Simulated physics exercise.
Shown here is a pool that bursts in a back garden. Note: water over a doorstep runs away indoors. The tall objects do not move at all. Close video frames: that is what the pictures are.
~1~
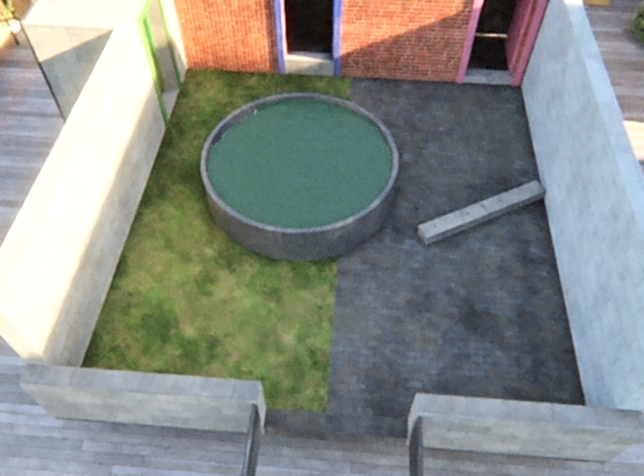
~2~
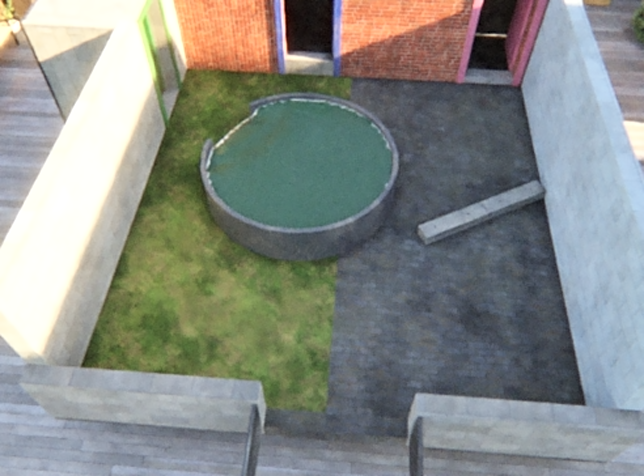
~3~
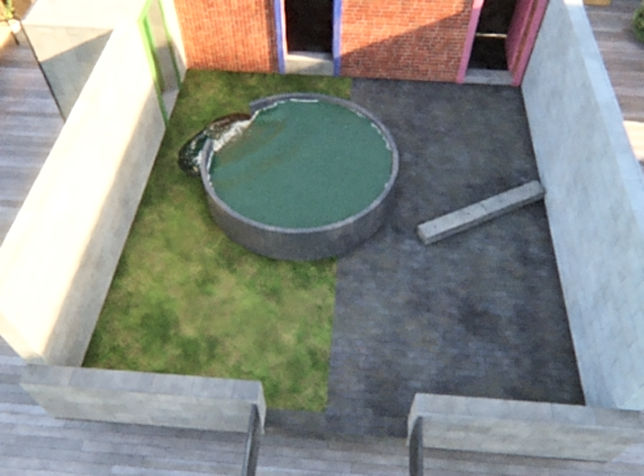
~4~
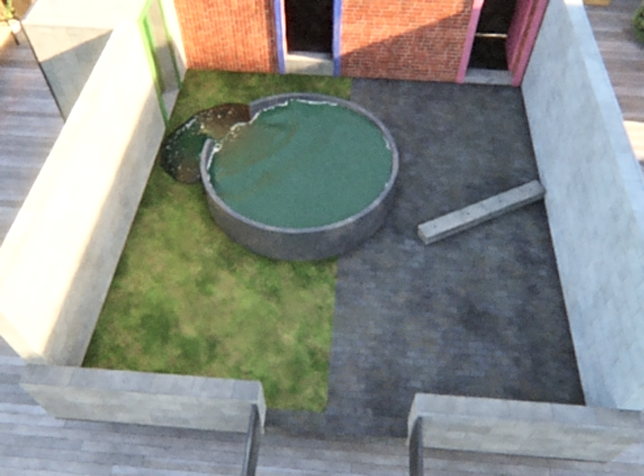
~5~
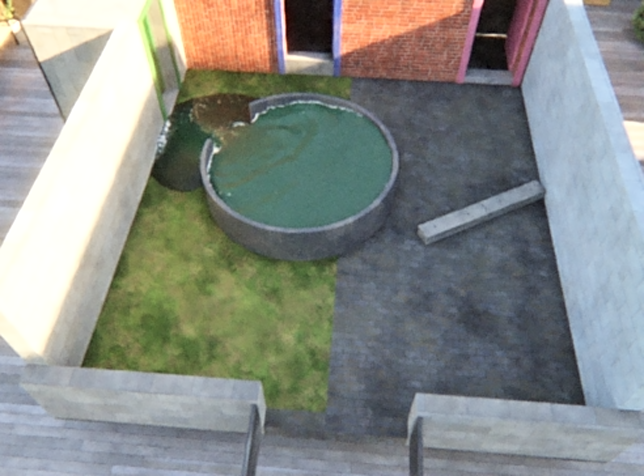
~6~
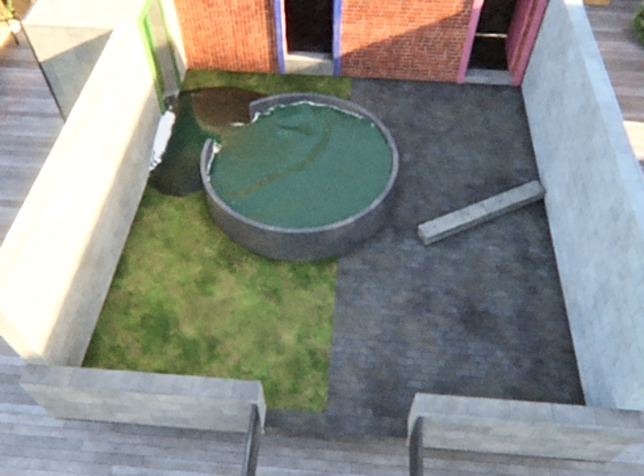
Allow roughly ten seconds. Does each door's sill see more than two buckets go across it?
As I see it, most likely the pink door will not exceed two buckets, most likely the blue door will not exceed two buckets, most likely the green door will exceed two buckets.
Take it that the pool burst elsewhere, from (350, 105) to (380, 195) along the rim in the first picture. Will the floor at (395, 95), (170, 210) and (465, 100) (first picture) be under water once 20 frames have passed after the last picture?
In turn: Swamped, untouched, swamped.
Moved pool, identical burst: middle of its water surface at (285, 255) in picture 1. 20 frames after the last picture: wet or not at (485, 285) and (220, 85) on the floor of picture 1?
I'd say spared for the first and watered for the second.
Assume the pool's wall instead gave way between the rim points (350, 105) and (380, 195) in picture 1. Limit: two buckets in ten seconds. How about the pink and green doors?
Note - pink door: Above threshold; green door: Above threshold.
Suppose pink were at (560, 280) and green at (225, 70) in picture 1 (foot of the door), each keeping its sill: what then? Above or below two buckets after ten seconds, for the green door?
Green door passes that mark.
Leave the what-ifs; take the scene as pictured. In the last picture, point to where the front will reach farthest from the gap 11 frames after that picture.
I'd say at around (116, 270).
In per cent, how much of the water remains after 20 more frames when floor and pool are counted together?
Around 92 percent.
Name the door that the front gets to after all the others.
My pick is the pink-painted one.
A moment on, water covers 15 % of the floor; the pink door not reached, the blue door not reached, the green door over two buckets in.
Next, water covers 20 % of the floor; the pink door not reached, the blue door not reached, the green door far over two buckets in.
Then, water covers 35 % of the floor; the pink door not reached, the blue door wet at the sill, nothing in, the green door far over two buckets in.
Later, water covers 65 % of the floor; the pink door wet at the sill, nothing in, the blue door wet at the sill, nothing in, the green door far over two buckets in.
In the end, water covers 80 % of the floor; the pink door wet at the sill, nothing in, the blue door wet at the sill, nothing in, the green door far over two buckets in.
